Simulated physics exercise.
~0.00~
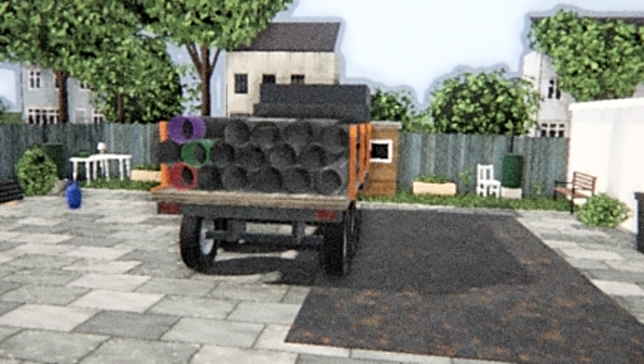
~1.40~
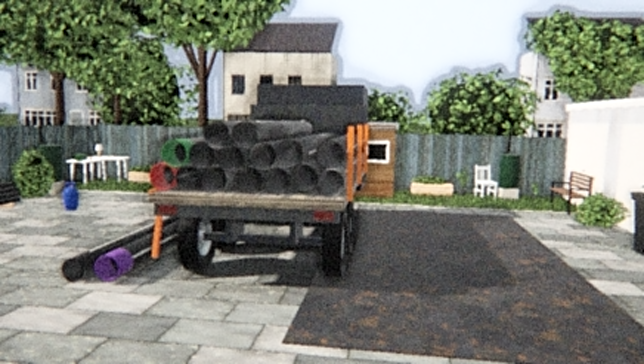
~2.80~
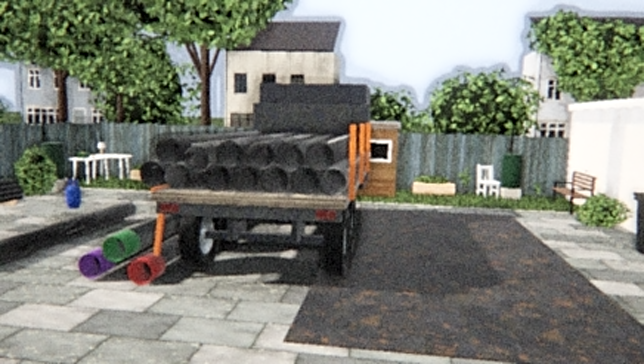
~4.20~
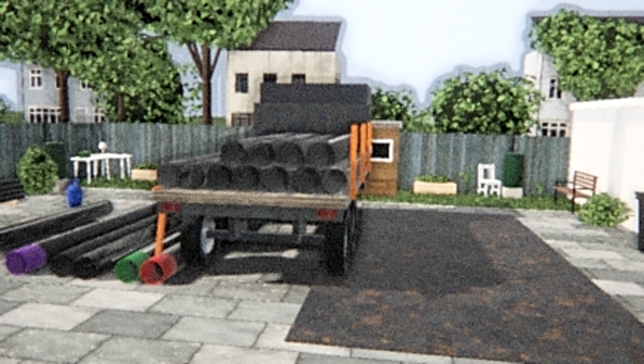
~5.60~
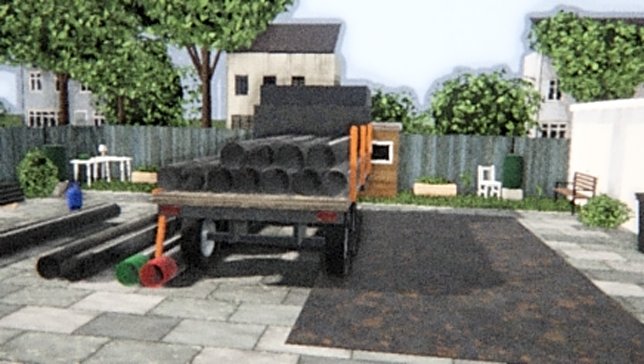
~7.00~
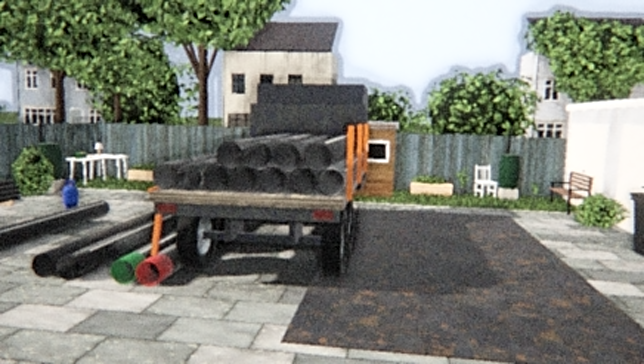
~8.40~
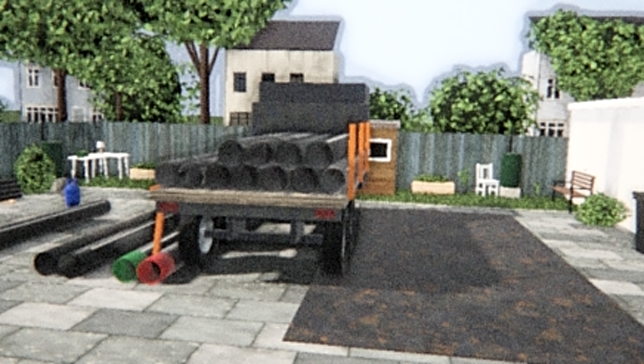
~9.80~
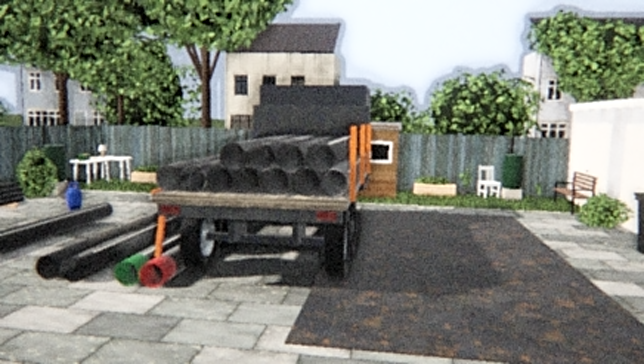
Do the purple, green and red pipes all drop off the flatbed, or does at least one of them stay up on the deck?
All three drop off the left side of the flatbed. None of them stays up on the deck.
